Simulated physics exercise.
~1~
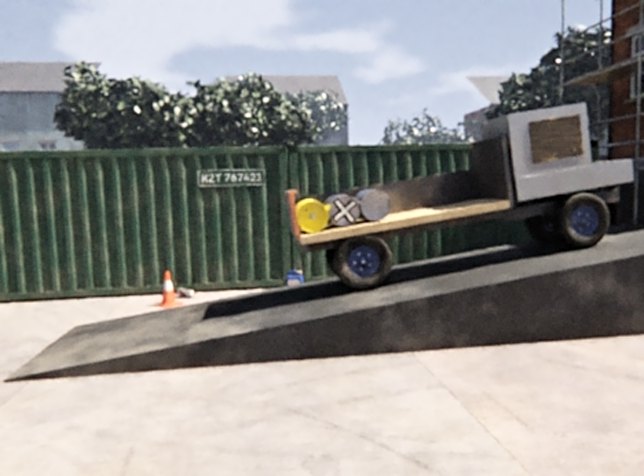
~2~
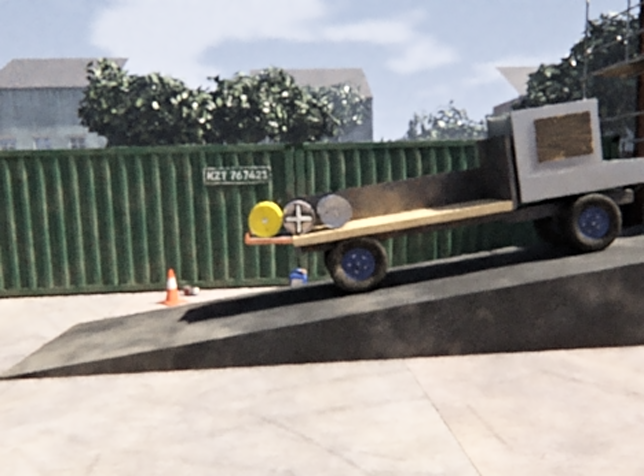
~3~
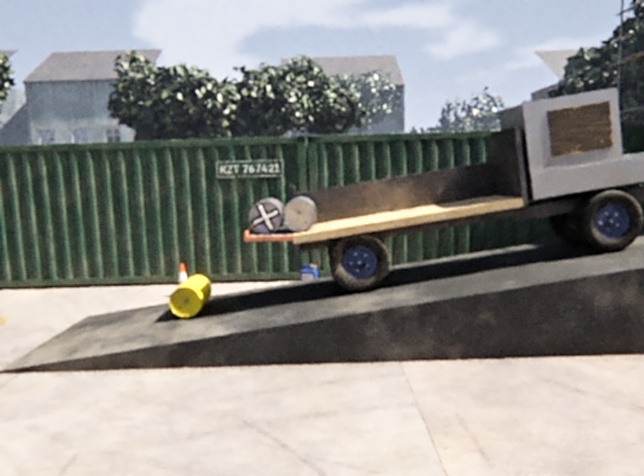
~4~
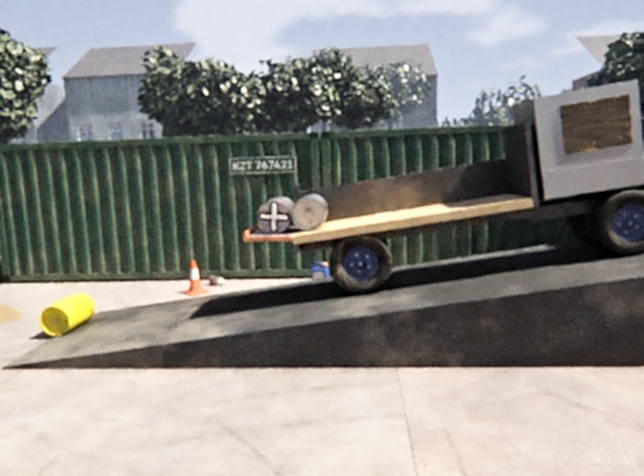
A pick-up's tailgate drops and a yellow keg falls off, rolling left down the ramp.
